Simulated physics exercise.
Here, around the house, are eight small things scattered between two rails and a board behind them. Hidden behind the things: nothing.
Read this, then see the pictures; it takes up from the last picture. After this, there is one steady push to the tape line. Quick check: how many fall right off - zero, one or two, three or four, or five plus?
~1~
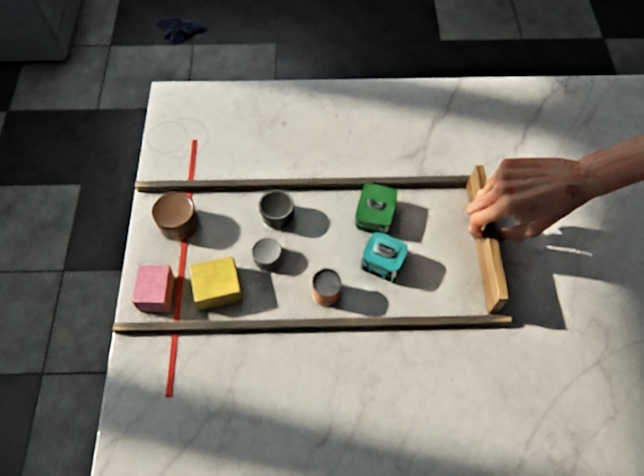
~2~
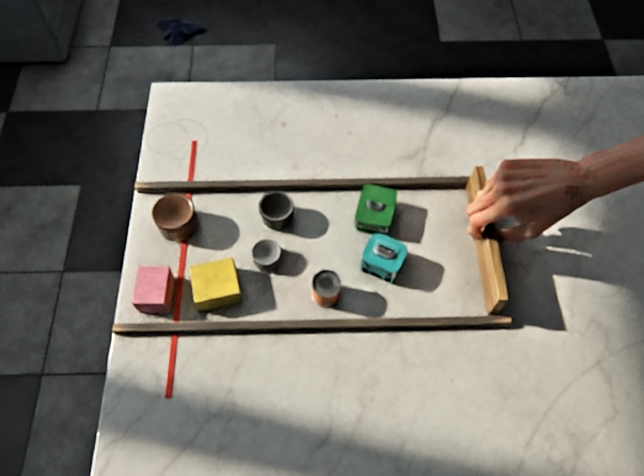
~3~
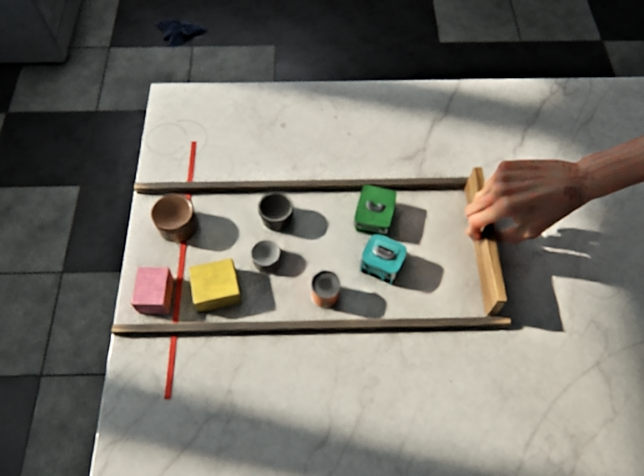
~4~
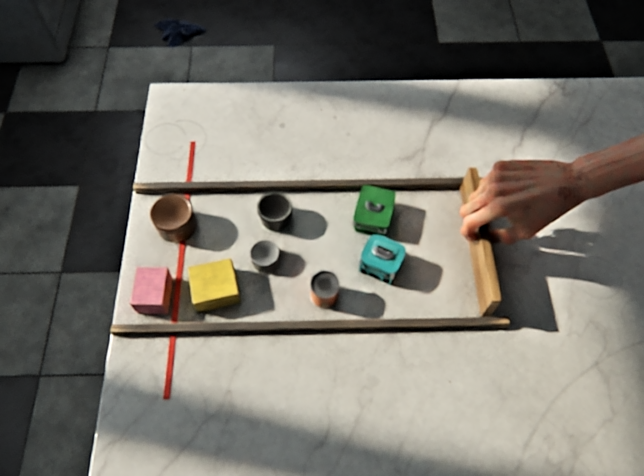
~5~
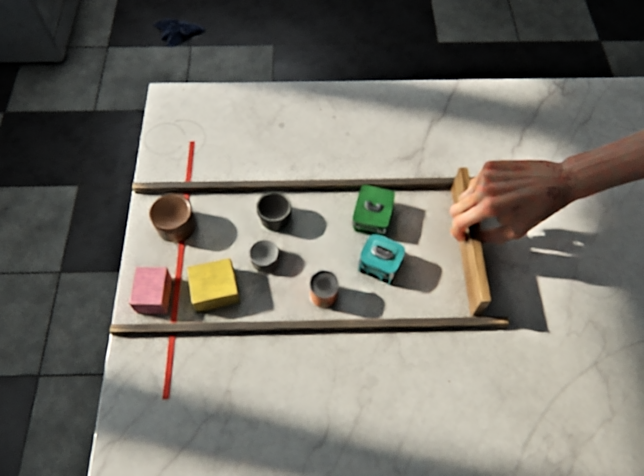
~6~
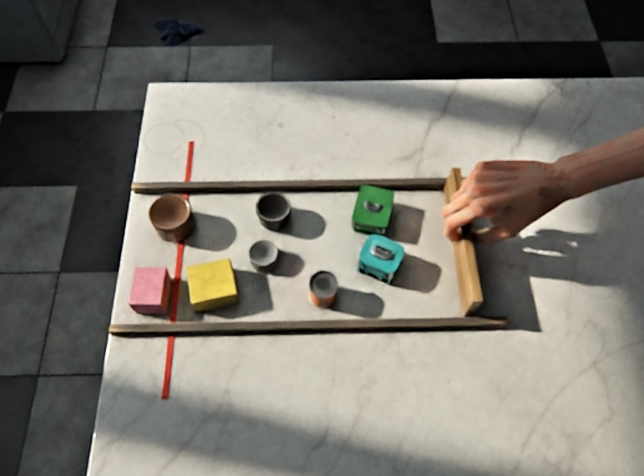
Once the board stops, one or two are missing from the table.
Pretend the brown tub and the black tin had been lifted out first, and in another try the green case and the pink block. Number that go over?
Going first to second: 1 and 0.
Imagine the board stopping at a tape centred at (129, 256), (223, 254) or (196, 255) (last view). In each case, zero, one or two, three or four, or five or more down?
Taking the tapes one after another, the count is 5 or more, then none, then one or two.
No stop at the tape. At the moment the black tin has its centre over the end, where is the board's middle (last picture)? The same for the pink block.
Roughly at (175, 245) and roughly at (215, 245).
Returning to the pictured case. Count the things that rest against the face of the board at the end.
That comes to 3.
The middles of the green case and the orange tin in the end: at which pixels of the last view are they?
I'd say approximately (164, 218) and then (157, 298).
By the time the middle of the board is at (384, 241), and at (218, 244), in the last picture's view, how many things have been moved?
At the first spot 2, then 8.
Early on, none off yet; pink block at rest near (151, 290); brown tub at rest near (173, 218); yellow block at rest near (213, 285).
A while later, none off yet; pink block at rest near (151, 290); brown tub at rest near (173, 218); yellow block travelled a little near (202, 289).
Finally, the number that fall off is one or two; lost, brown tub and pink block.
